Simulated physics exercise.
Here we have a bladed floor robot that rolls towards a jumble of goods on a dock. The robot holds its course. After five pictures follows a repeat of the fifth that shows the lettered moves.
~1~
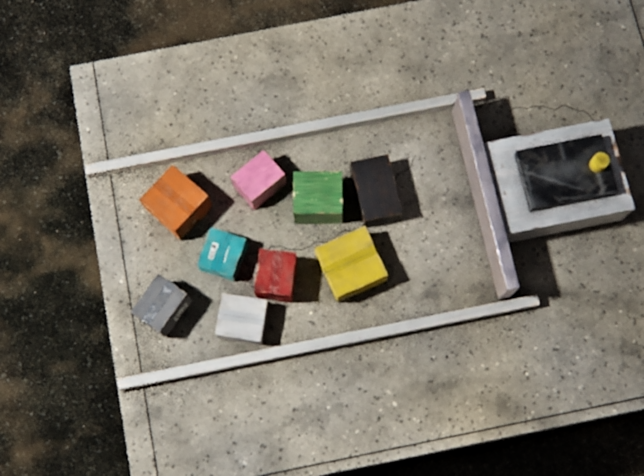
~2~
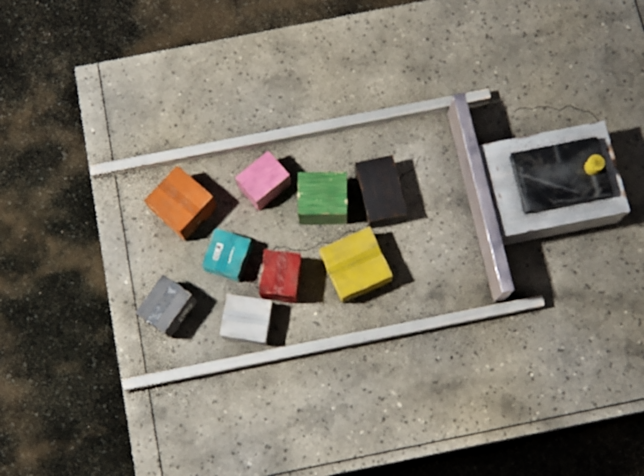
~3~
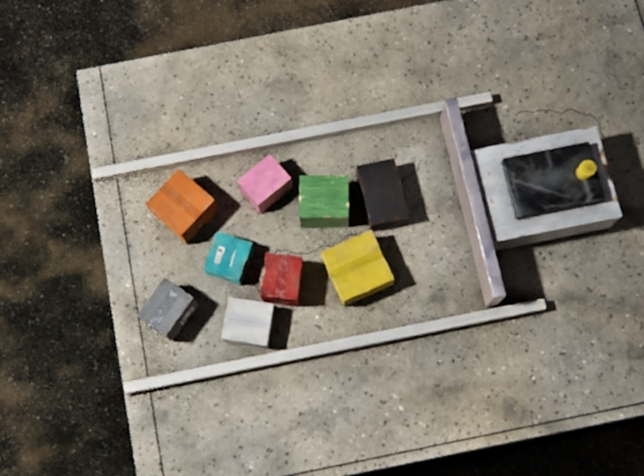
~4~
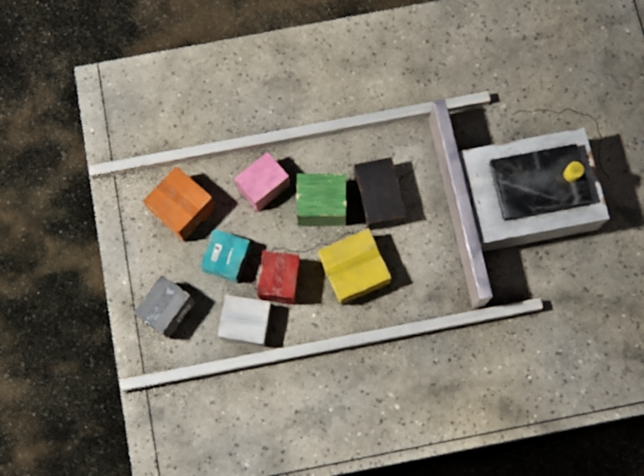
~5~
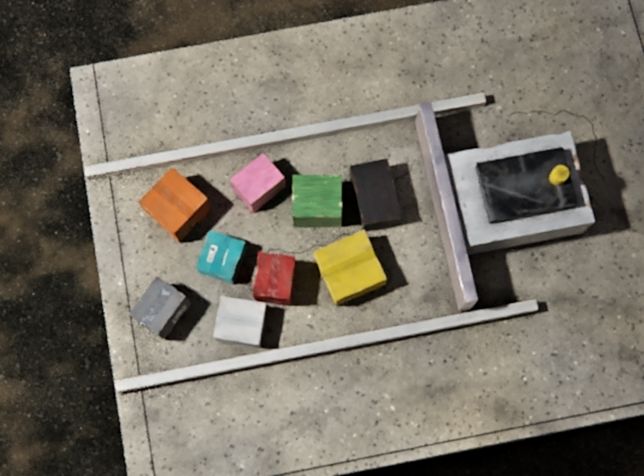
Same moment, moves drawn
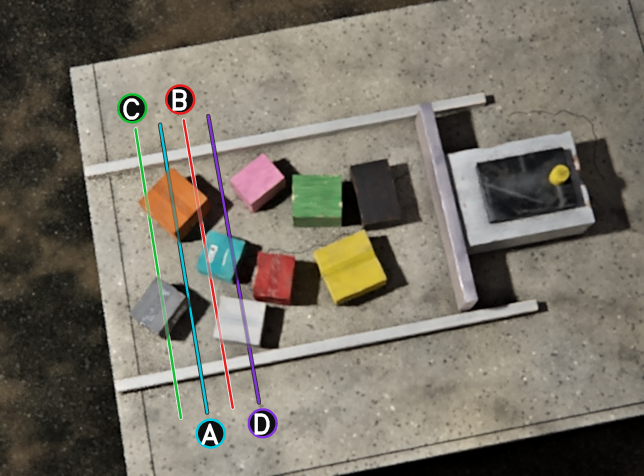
A bladed floor robot rolls slowly left toward a scattered group of colourful boxes.
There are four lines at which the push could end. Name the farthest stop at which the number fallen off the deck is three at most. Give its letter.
No fourth one falls up to A.
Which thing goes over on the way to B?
The grey parcel goes over.
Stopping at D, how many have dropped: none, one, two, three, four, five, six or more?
By then, none.
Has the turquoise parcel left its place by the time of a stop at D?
Yes.
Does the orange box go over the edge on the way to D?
No.
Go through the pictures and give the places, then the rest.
In the first picture, green crate (318, 198); turquoise parcel (223, 255); yellow parcel (351, 265).
In the second picture, robot (555, 176); red box (281, 277).
In the third picture, robot (546, 181); orange box (183, 208).
In the fourth picture, robot (534, 183); white box (245, 321).
In the fifth picture, robot (519, 186); green crate (317, 202); turquoise parcel (222, 258); yellow parcel (350, 269).
On the marked copy, A at (183, 263); B at (207, 259); C at (157, 268); D at (233, 254).
Taking A. A third of the way, robot (423, 204); pink crate (248, 177); green crate (276, 209).
Two thirds of the way, robot (327, 223); orange box (126, 206); grey parcel (144, 320).
When it is over, robot (254, 236); grey parcel over the edge; orange box over the edge; three fallen.
As for the rest, B is within the limit but short; C drops six; D is within the limit but short.
